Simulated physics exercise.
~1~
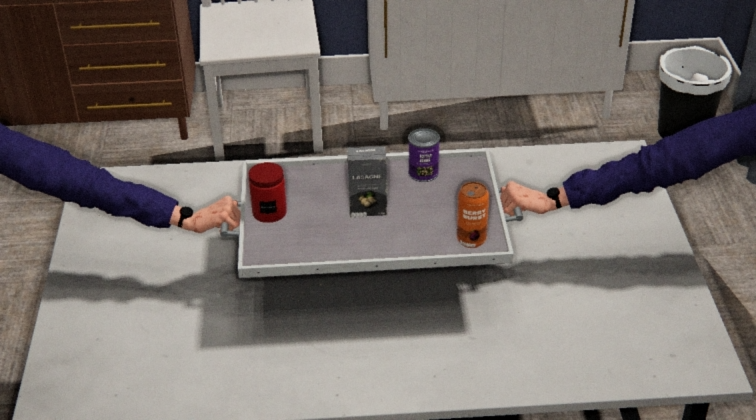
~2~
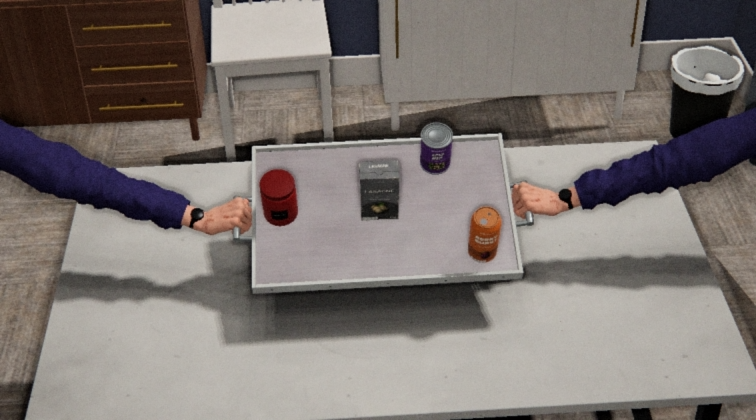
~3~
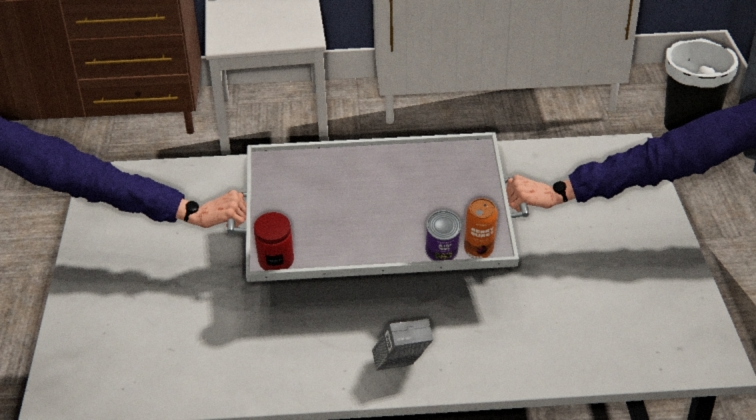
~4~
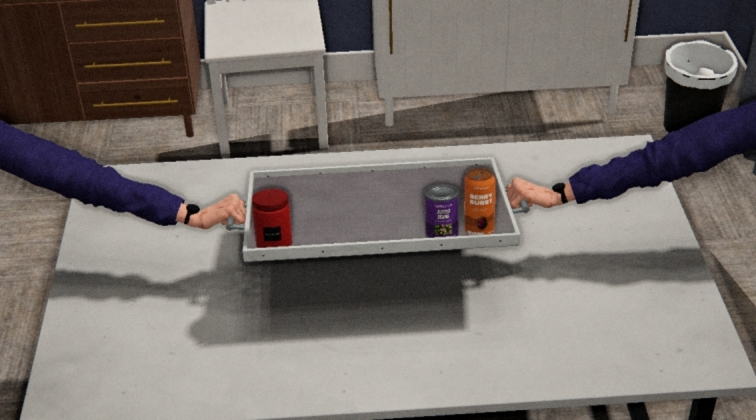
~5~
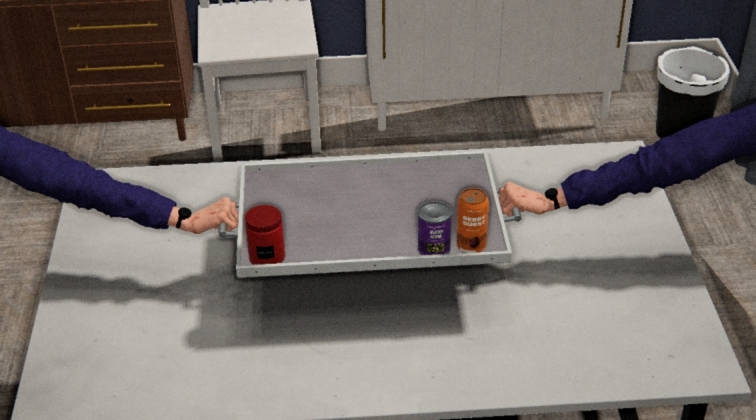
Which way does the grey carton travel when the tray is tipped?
The grey carton moves down the view, toward the viewer, and goes off the near edge of the tray.
